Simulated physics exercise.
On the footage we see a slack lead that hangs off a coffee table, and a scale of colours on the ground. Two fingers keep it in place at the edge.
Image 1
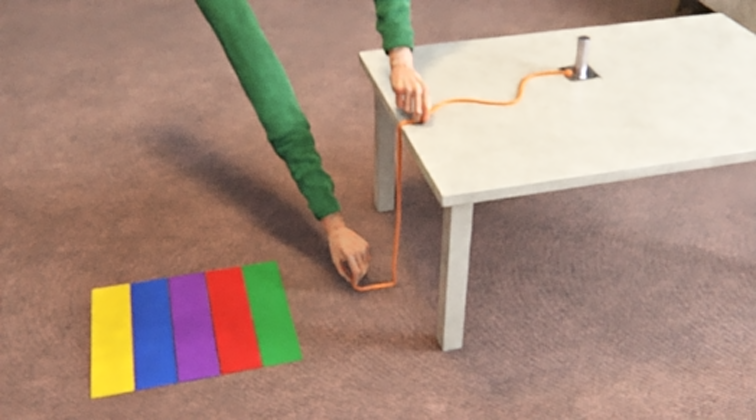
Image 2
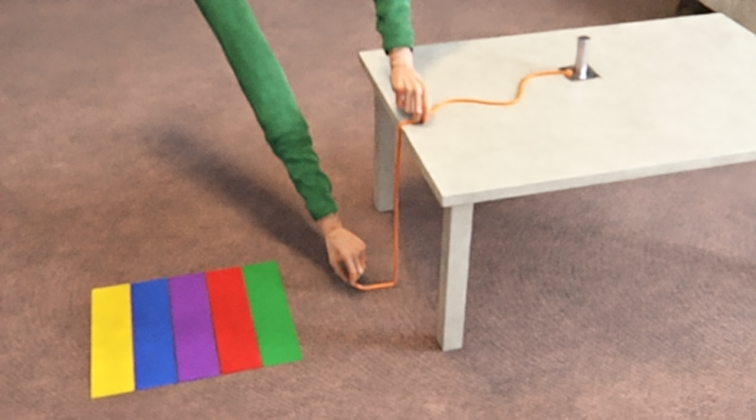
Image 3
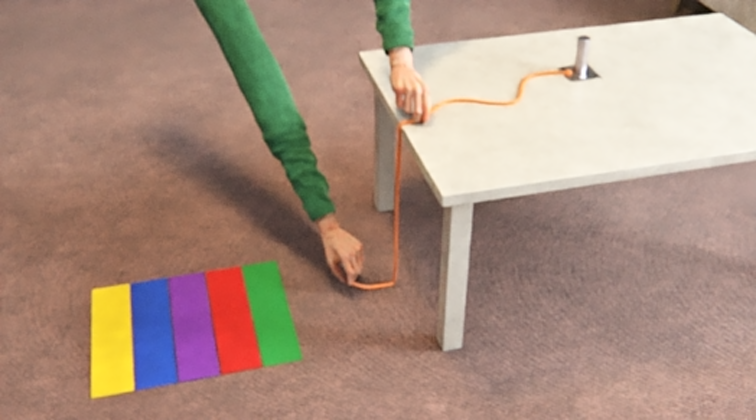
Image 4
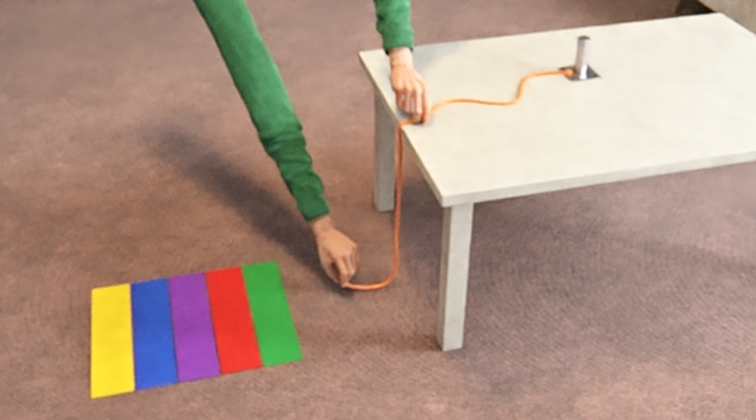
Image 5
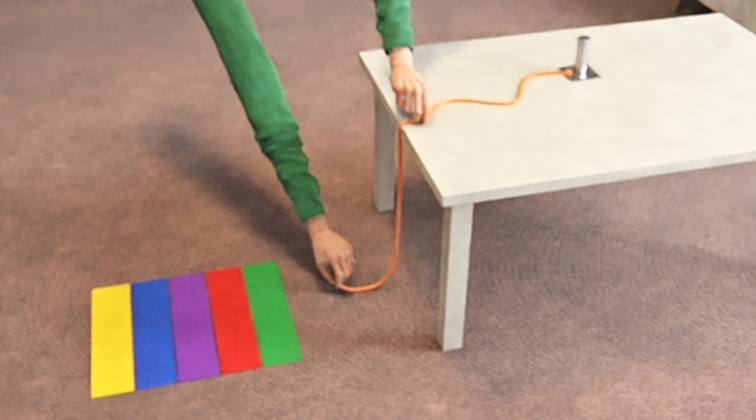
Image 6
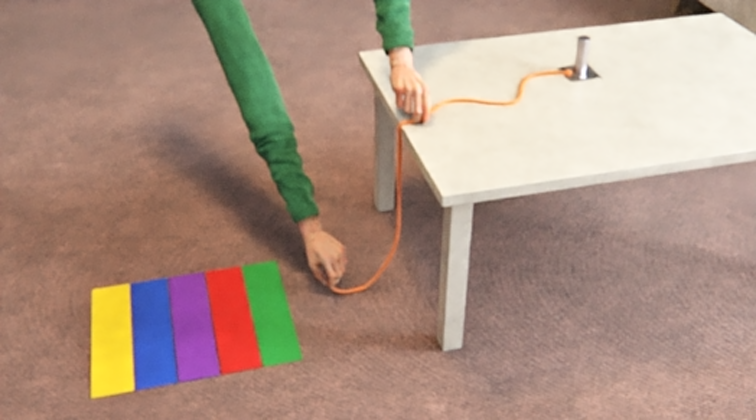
A person in green sleeves reaches over a carpeted floor beside a pale coffee table, seen from above at an angle. One hand pins an orange cord at the table's edge, the cord winding back to a small upright post, while a mat striped yellow, blue, purple, red and green lies at left. The lower hand slowly draws the cord's end slightly left near the floor, its bend rounding into a curve.
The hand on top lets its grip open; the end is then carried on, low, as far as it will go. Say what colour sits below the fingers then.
It is purple.
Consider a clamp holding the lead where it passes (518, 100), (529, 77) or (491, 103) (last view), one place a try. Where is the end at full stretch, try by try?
Going through the tries, I'd expect close to (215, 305), (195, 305) and lastly (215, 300).
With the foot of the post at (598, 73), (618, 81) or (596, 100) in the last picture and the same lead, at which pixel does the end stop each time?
Try by try: (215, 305), (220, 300) and (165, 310).
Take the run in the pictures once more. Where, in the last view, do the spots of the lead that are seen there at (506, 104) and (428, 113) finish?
The first finishes about (478, 99) and the second about (400, 121).
Early on, end near (258, 295); over green.
Midway, end near (213, 303); over red.
At the end of the slack, end near (188, 307); over purple. It gets as far as the purple strip.
